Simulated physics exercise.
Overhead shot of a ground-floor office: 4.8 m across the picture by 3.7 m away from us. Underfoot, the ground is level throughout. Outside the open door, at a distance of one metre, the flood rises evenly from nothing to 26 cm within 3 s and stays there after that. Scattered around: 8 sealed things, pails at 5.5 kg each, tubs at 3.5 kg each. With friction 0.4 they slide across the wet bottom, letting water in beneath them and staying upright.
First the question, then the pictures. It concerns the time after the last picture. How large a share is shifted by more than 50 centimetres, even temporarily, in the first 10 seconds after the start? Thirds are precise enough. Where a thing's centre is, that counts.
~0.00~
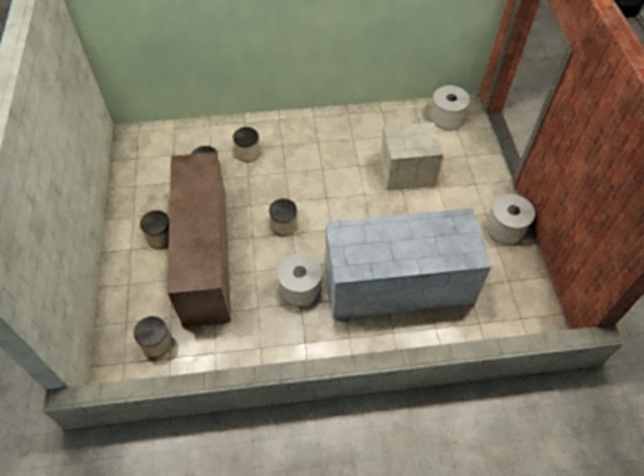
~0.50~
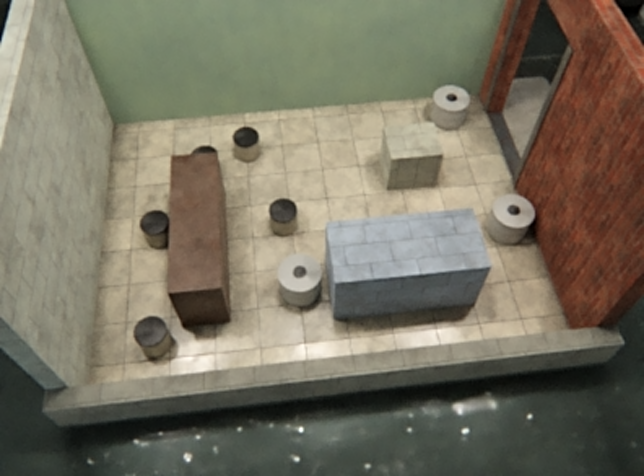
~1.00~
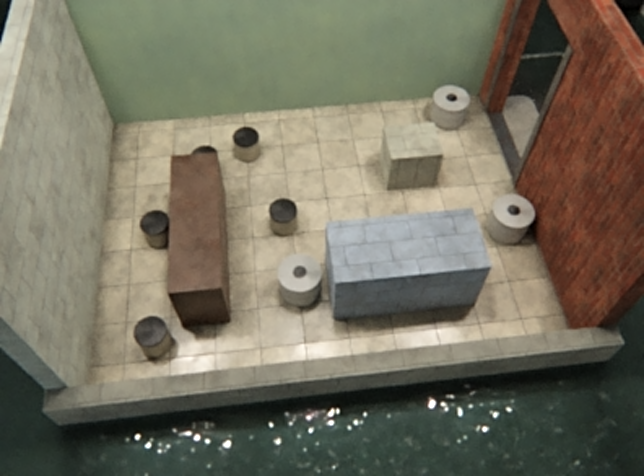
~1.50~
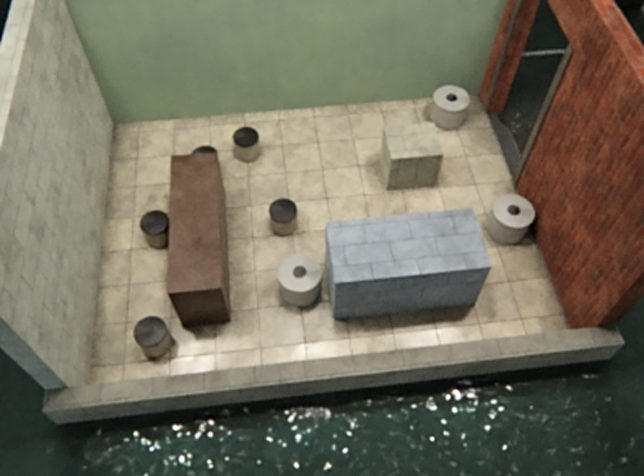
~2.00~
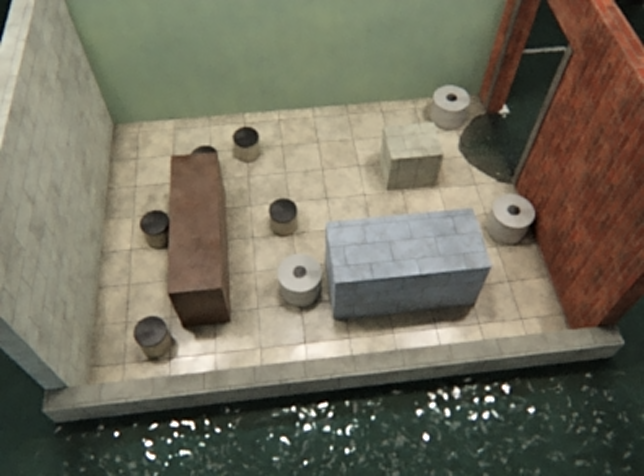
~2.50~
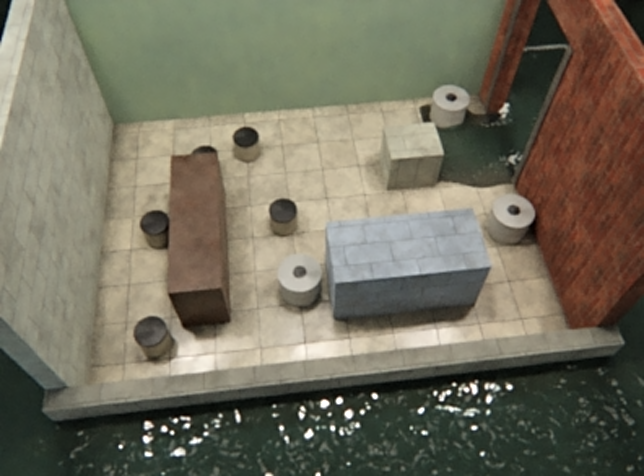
I'd put it at two thirds or more.
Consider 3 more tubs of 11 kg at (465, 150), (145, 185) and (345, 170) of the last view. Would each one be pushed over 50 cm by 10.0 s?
Respectively, higher, higher and lower.
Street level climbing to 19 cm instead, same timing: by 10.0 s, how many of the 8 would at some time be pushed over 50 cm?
Result: 4.
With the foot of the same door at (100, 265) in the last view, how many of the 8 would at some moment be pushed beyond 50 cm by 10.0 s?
The count would be 6.
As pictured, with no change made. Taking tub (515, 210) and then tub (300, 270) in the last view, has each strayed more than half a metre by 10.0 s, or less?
Result, in order: Stayed within / stayed within.
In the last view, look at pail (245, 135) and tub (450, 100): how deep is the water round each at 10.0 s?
13 and 14 cm.
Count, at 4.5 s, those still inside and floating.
Count at that moment: 1.
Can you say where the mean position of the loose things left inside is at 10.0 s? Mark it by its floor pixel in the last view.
I'd put it close to (233, 312) in the last view.
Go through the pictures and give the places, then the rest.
The first picture shows a tub at (452, 98) rests on the ground; a pail at (150, 331), on the bottom; water covers 0.0 m2; 0 of 8 have shifted.
The second picture shows a tub at (452, 98) rests on the ground; a pail at (150, 331) rests on the ground; water covers 0.0 m2; 0 of 8 have shifted.
The third picture shows a tub at (452, 98) rests on the ground; a pail at (150, 331), on the bottom; 0.0 m2 under water; 0 of 8 have shifted.
The fourth picture shows a tub at (452, 98) rests on the ground; a pail at (150, 331), on the bottom; water covers 0.0 m2; 0 of 8 have shifted.
The fifth picture shows a tub at (452, 98) rests on the ground; a pail at (150, 331), on the bottom; 0.4 m2 under water; 0 of 8 have shifted.
The sixth picture shows a tub at (451, 98), on the bottom; a pail at (150, 331), on the bottom; water covers 1.1 m2; 0 of 8 have shifted.
After 3.5 s 0 of 8 are over 50 cm from their spots; 1 afloat.
After 4.5 s 1 of 8 are over 50 cm from their spots; 1 afloat.
After 7.0 s 4 of 8 are over 50 cm from their spots; 5 afloat.
After 10.0 s 6 of 8 are over 50 cm from their spots, and 6 have been at some point; 8 afloat.
